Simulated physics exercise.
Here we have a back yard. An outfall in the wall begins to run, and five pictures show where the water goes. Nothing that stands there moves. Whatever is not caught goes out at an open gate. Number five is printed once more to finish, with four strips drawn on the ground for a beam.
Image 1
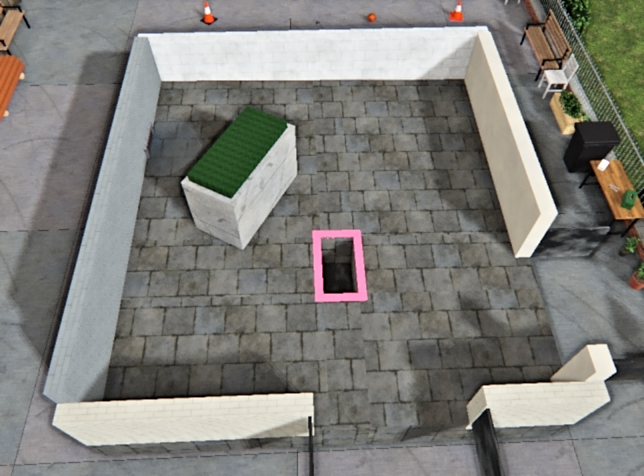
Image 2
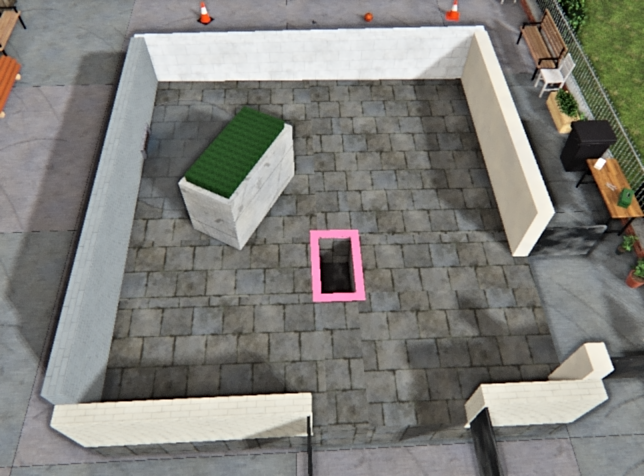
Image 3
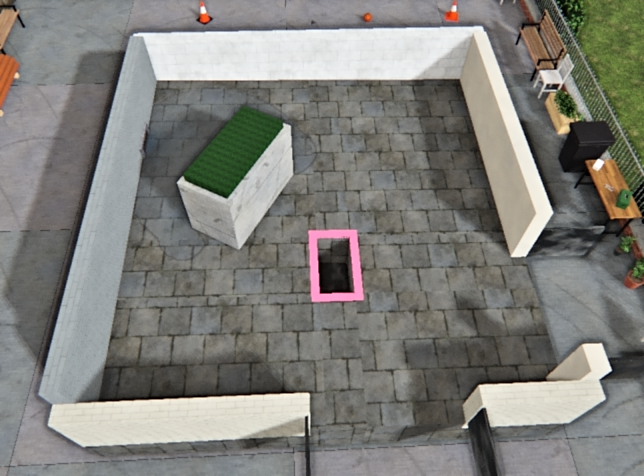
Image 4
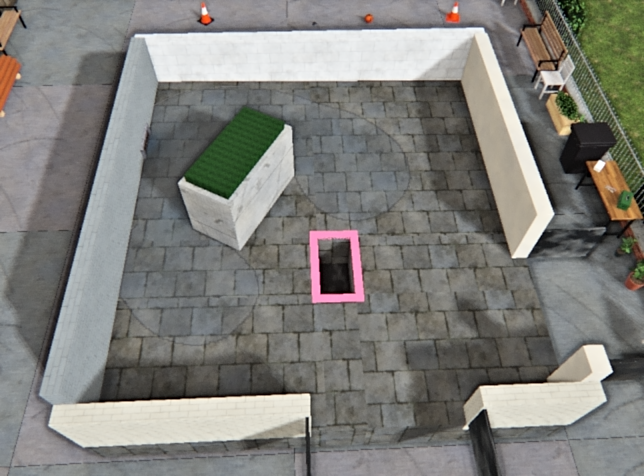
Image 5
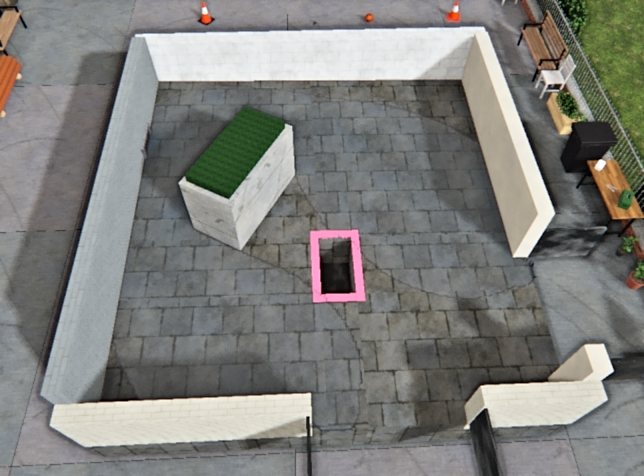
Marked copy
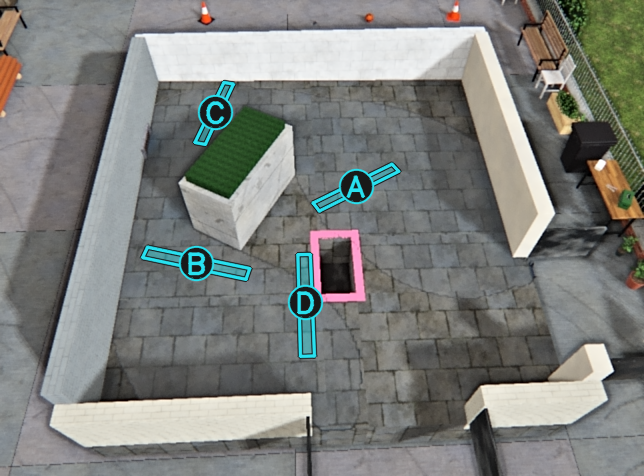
In the video, a thin sheet of water spreads from near the left wall of a paved, walled yard, passing around a green-topped white block and covering much of the ground while the pink-edged drain stays dry.
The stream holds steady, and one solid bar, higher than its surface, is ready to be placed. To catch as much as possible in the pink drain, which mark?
The answer is place B.
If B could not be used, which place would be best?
It is A.
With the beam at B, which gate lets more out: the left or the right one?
The right gate.
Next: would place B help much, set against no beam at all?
Yes, by a good deal.
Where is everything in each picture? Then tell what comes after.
Outfall at (148, 141); pink drain at (339, 264); open gate at (390, 409); open gate at (532, 314); water covers 3 % of the ground and shows as far out as (192, 155); pink drain still dry.
Water covers 10 % of the ground and shows as far out as (214, 106); pink drain still dry.
Water covers 17 % of the ground and shows as far out as (307, 151); pink drain still dry.
Water covers 35 % of the ground and shows as far out as (400, 197); pink drain still dry.
Water covers 63 % of the ground and shows as far out as (517, 272); pink drain still dry.
On the marked copy, A from (316, 206) to (395, 167); B from (145, 252) to (247, 273); C from (200, 143) to (228, 83); D from (307, 356) to (304, 254).
Choosing A, about 8 % of the stream runs into the pink drain, about 92 % out by the gates.
Choosing B, about 23 % of the stream runs into the pink drain, about 77 % out by the gates.
Choosing C, next to none of the stream runs into the pink drain, about 99 % out by the gates.
Choosing D, next to none of the stream runs into the pink drain, about 99 % out by the gates.
